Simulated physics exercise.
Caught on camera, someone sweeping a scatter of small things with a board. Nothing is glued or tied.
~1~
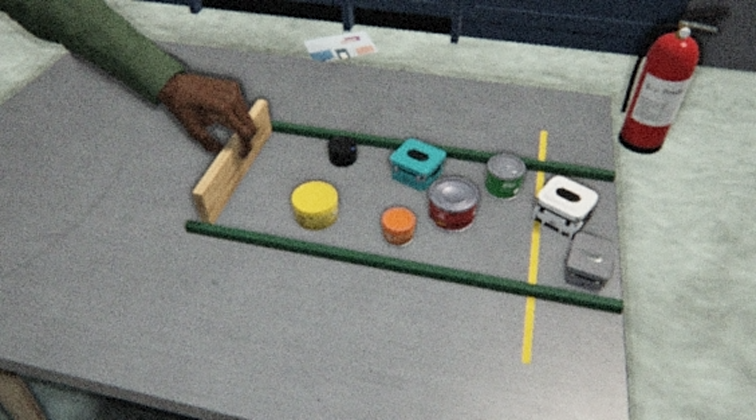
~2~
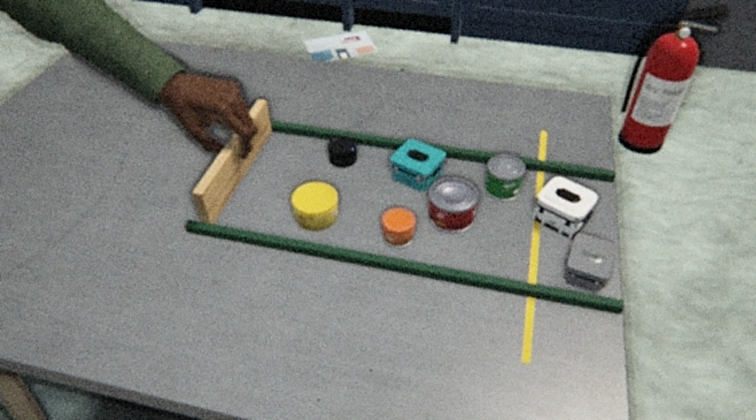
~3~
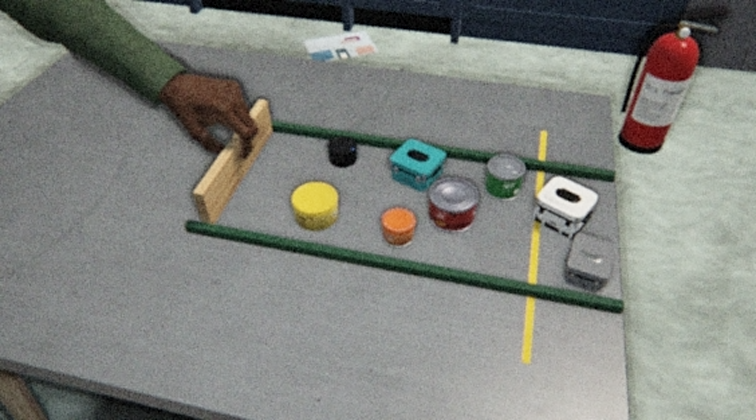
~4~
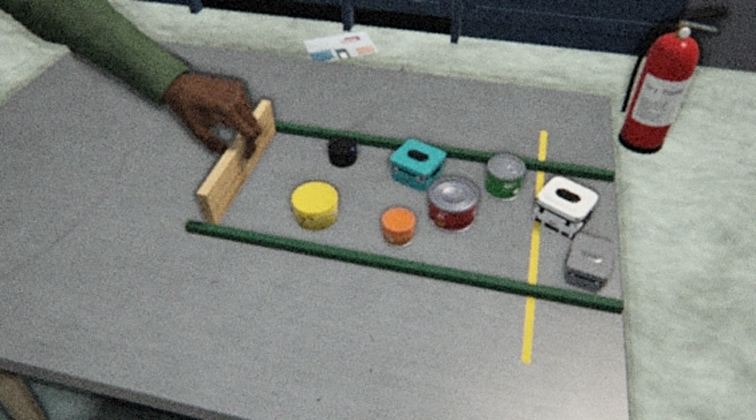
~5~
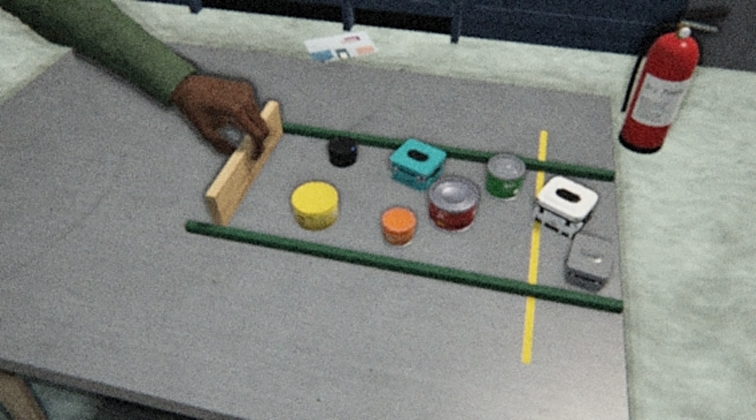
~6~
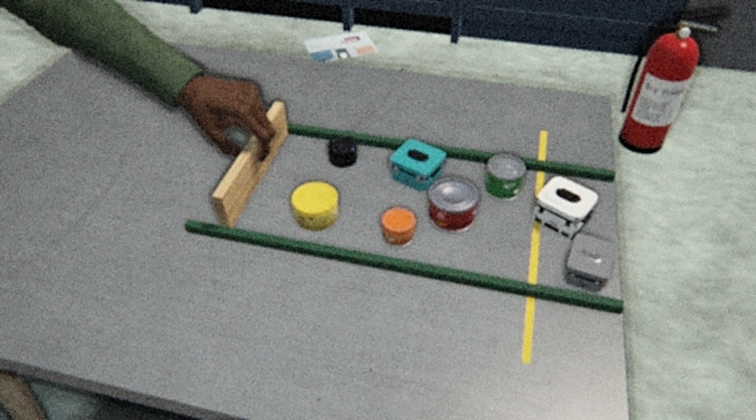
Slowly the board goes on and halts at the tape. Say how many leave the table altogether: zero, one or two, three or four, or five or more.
Outcome: The number that fall off is one or two.
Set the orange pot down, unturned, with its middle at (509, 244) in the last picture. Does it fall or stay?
From there it does not fall.
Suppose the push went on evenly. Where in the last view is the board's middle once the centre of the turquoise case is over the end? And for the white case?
For the turquoise case at (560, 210), for the white case at (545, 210).
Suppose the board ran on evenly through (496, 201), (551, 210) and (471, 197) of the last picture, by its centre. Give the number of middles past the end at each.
Place by place, 0, 3 and 0.
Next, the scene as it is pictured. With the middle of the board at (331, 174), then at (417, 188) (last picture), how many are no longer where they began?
The counts are 2 and 6.
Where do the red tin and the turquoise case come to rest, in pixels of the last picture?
The red tin at (564, 216), the turquoise case at (596, 190).
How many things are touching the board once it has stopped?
3 of them.
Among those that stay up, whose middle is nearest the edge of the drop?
Foremost is the grey case.
Soon after, none off yet; grey case at rest near (588, 264); white case at rest near (565, 207); green tin at rest near (504, 178).
At rest, the number that fall off is one or two; fallen, green tin.
